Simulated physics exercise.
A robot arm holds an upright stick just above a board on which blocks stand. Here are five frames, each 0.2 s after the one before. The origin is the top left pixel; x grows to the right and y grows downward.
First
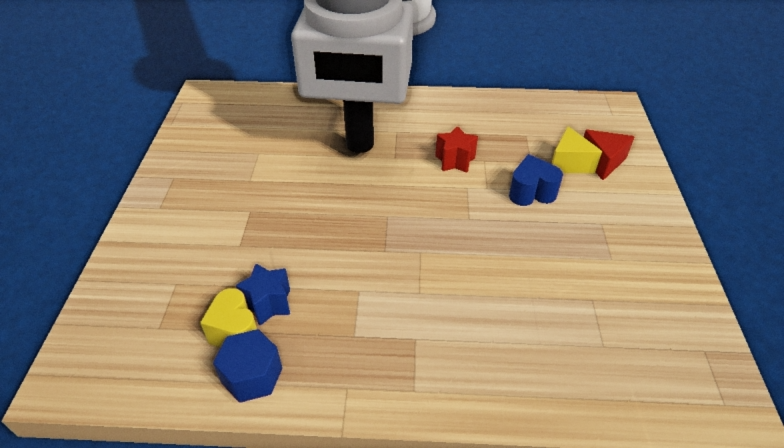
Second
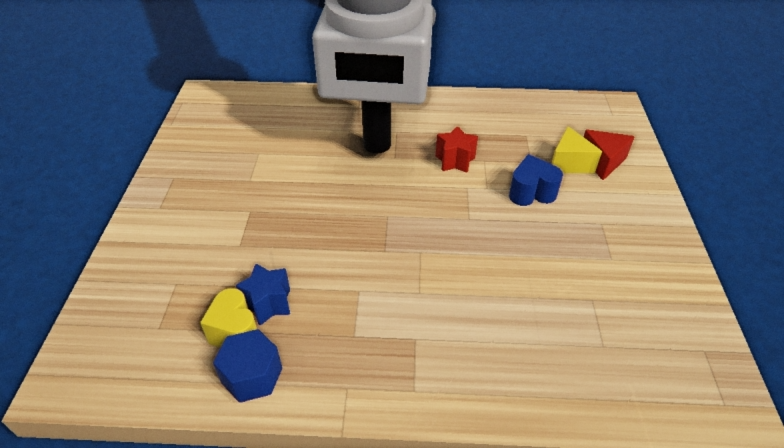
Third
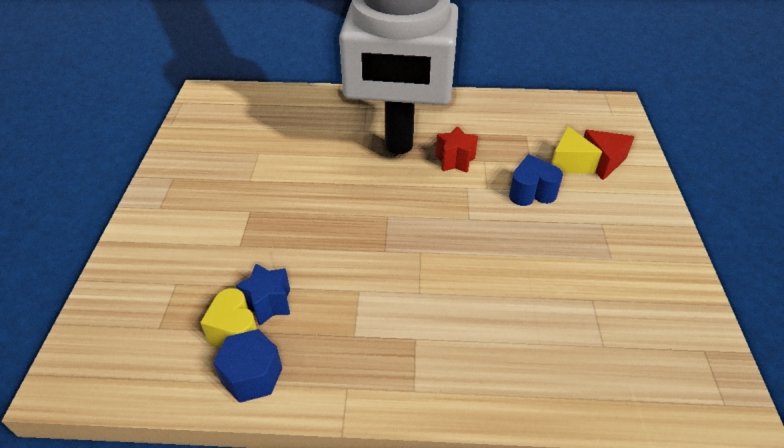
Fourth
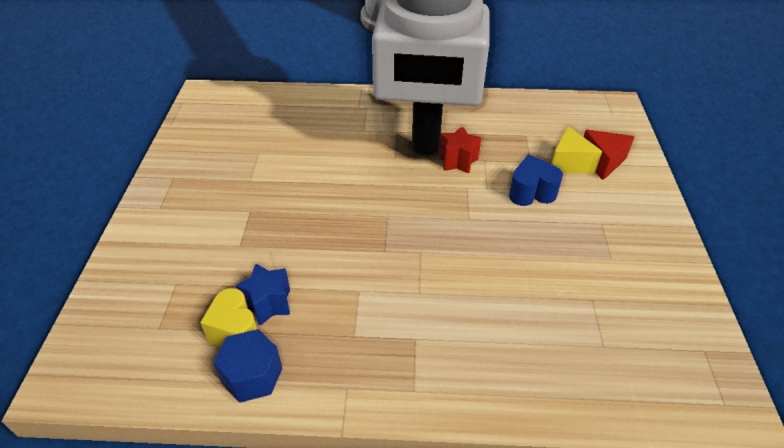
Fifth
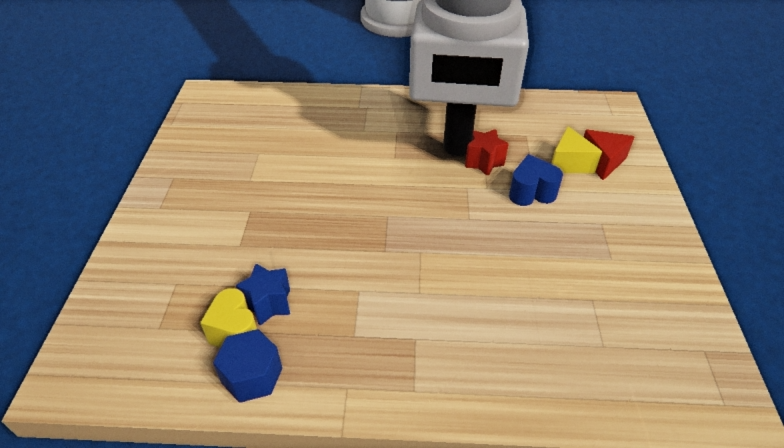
A robot arm with an upright black stick moves right along the far side of a wooden board, reaches the red star-shaped block and pushes it a short way right, while the other blue, yellow and red blocks stay still.
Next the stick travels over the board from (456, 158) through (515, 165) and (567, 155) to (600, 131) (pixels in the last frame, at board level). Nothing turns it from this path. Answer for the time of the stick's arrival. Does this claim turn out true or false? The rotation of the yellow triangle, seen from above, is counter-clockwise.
This is true.
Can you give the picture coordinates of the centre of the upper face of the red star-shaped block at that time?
I expect it at (587, 152).
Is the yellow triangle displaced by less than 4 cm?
No.
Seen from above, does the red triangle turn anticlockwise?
Yes, it checks out.
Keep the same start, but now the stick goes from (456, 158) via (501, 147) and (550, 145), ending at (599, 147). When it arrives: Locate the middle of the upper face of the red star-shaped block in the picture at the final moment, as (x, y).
When the path ends, it will be at (529, 141).
On the path given first. One third of the way, stick at (519, 155); red star-shaped block at (551, 148); blue heart-shaped block at (550, 176), turned 45° clockwise; yellow triangle at (589, 147), turned 15° anticlockwise; red triangle at (617, 140), turned 20° anticlockwise.
Two thirds of the way, stick at (570, 145); red star-shaped block at (587, 152), turned 55° clockwise; blue heart-shaped block at (552, 177), turned 55° clockwise; yellow triangle at (627, 158), turned 25° anticlockwise; red triangle at (625, 139), turned 40° anticlockwise.
At the end, stick at (603, 121); red star-shaped block at (587, 152), turned 55° clockwise; blue heart-shaped block at (552, 177), turned 55° clockwise; yellow triangle at (627, 158), turned 25° anticlockwise; red triangle at (625, 139), turned 40° anticlockwise.
